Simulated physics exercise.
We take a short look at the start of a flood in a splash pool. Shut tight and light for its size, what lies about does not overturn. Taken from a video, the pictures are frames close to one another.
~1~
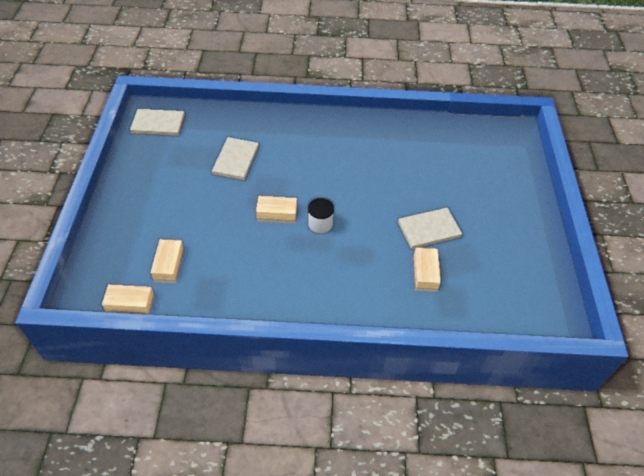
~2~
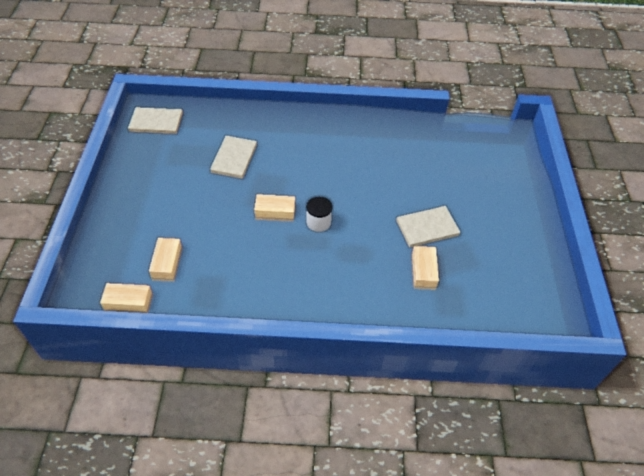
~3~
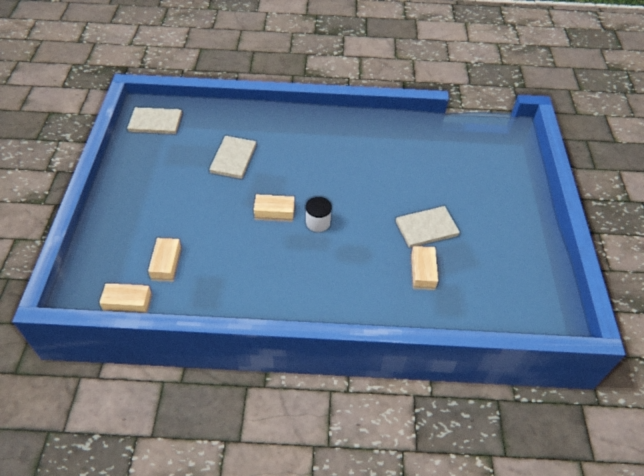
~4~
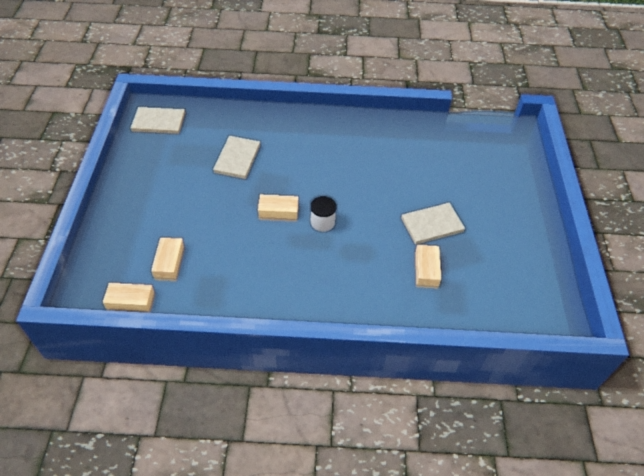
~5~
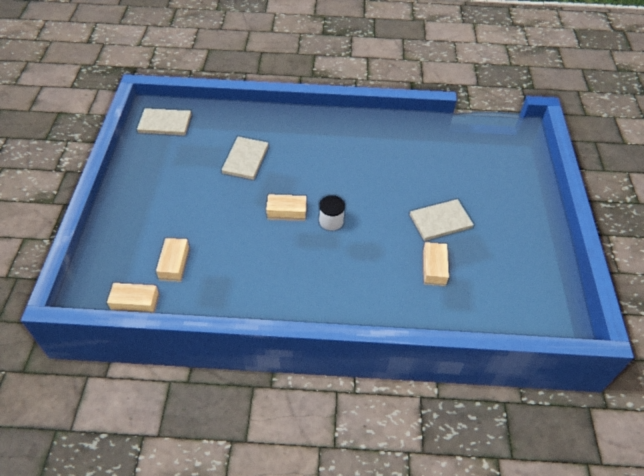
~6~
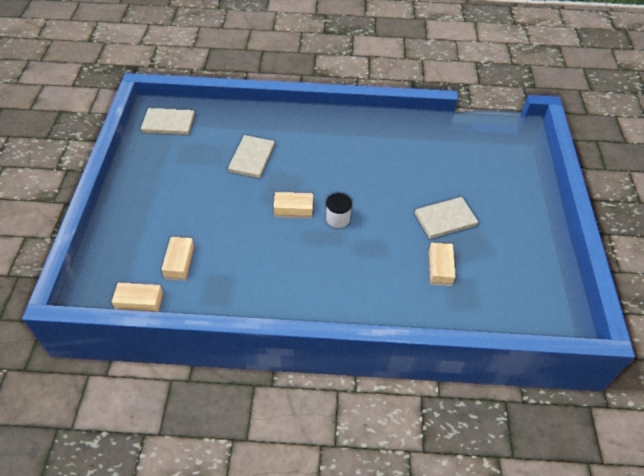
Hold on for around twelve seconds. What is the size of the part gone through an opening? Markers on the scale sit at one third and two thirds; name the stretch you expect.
It is going to be less than one third.
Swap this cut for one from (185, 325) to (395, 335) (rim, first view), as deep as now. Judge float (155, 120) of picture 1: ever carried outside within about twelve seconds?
My call: Kept in.
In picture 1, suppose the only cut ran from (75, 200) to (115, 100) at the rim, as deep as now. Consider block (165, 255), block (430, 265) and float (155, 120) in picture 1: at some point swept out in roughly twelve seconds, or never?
Escapes, remains, escapes.
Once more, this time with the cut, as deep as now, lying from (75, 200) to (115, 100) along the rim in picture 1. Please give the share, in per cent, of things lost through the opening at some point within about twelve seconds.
Near 50 percent, give or take.
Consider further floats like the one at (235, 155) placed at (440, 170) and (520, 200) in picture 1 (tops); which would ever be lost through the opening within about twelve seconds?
Well, the first one ends up flushed out, and the second one ends up flushed out.
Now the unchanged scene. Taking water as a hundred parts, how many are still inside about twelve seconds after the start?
My answer is close to 72 percent.
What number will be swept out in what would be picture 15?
That makes 0.
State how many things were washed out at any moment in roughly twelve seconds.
Counting them up gives 0.
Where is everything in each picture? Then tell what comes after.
The first frame shows a float at (430, 226), afloat; a pail at (321, 208) floats; 0 of 8 have shifted.
The second frame shows a float at (429, 225) floats; a pail at (319, 206) floats; 0 of 8 have shifted.
The third frame shows a float at (428, 225) floats; a pail at (319, 206), afloat; 0 of 8 have shifted.
The fourth frame shows a float at (433, 221), afloat, close to its start; a pail at (324, 206) floats; 1 of 8 have shifted.
The fifth frame shows a float at (442, 218), afloat, close to its start; a pail at (332, 205) floats, close to its start; 3 of 8 have shifted.
The sixth frame shows a float at (447, 216) floats, close to its start; a pail at (339, 203) floats, close to its start; 5 of 8 have shifted.
A moment on, 0 of 8 are out; 8 afloat.
Next, 0 of 8 are out; 8 afloat.
Later, 0 of 8 are out; 8 afloat.
In the end, 0 of 8 are out; 8 afloat.
